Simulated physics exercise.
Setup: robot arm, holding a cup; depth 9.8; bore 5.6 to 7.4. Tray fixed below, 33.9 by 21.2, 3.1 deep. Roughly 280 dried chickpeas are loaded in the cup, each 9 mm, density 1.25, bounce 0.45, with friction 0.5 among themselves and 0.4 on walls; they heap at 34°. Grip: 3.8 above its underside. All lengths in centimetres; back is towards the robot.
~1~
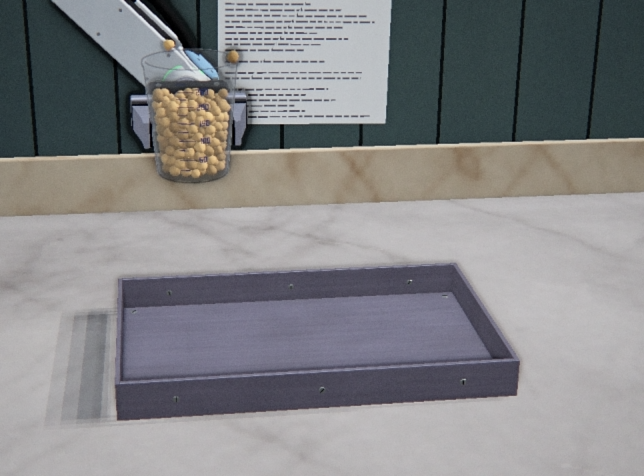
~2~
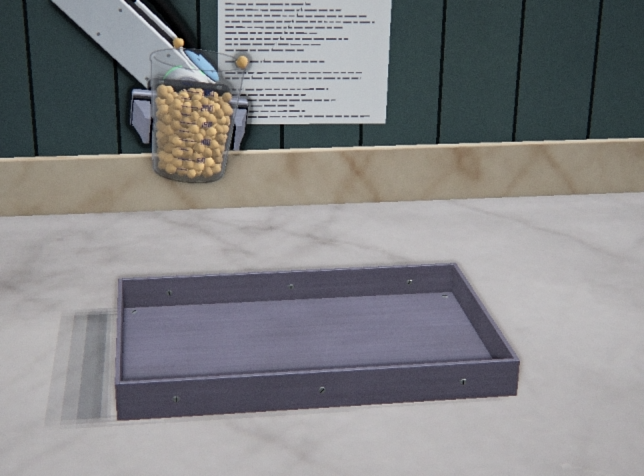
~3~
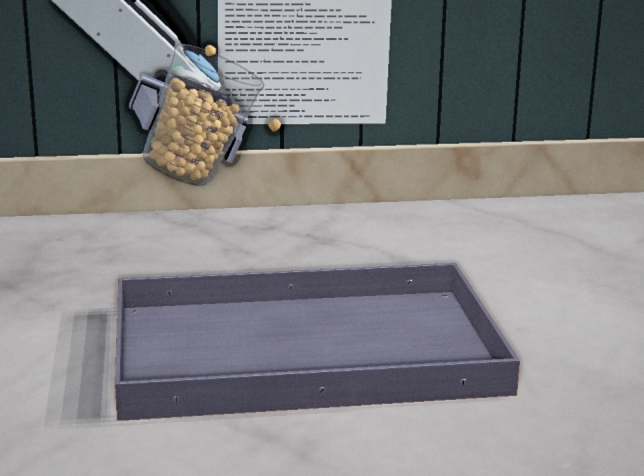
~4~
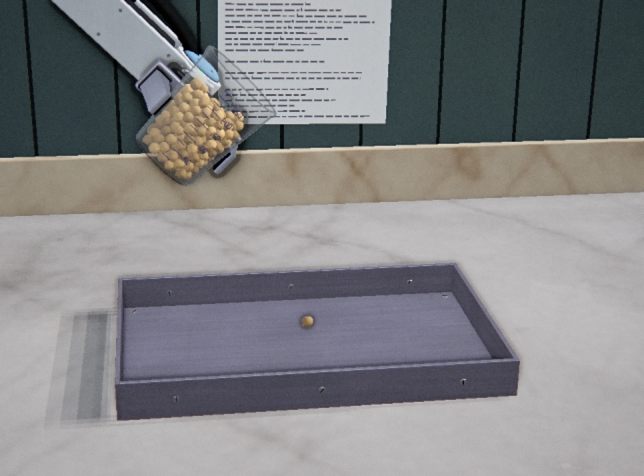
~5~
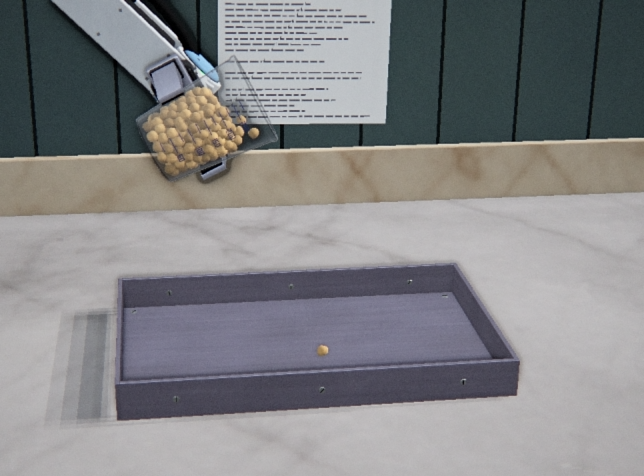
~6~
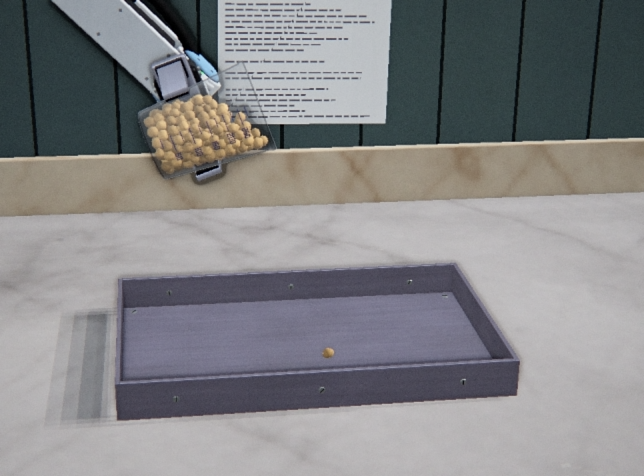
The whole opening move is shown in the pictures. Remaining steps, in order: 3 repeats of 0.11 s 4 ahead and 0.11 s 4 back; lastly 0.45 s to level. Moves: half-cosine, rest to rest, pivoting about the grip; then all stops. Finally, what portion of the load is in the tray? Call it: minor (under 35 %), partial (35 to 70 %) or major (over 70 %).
My call is partial.
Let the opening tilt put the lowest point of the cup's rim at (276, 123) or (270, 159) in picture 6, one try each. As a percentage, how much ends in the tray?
Roughly 20 per cent, then roughly 80 per cent.
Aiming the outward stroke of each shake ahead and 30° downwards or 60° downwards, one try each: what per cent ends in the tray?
Estimates, in order: 25 % then 5 %.
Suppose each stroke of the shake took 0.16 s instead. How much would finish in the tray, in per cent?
Roughly 25 in a hundred.
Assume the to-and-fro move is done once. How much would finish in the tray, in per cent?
That would give close to 30 percent.
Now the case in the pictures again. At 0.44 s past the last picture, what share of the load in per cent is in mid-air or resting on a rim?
Roughly 12 per cent.
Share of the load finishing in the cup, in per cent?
Around 50 in a hundred.
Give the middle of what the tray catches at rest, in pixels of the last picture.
(356, 336).
Then, 0.44 s after the last picture, tilted 70° forward, highest piece 23 above the table; 178 in the cup, 67 in the tray, 35 in flight or on a rim.
Then, 0.89 s after the last picture, tilted 34° forward, highest piece 25 above the table; 140 in the tray, 137 in the cup, 1 on the table or floor, 2 in flight or on a rim.
Then, 1.31 s after the last picture, level, highest piece 23 above the table; 142 in the tray, 137 in the cup, 1 on the table or floor.
Then, 2.36 s after the last picture, level, highest piece 23 above the table; 142 in the tray, 137 in the cup, 1 on the table or floor.
Final count, 142 in the tray, 137 in the cup, 1 on the table or floor. That is 51 % in the tray.
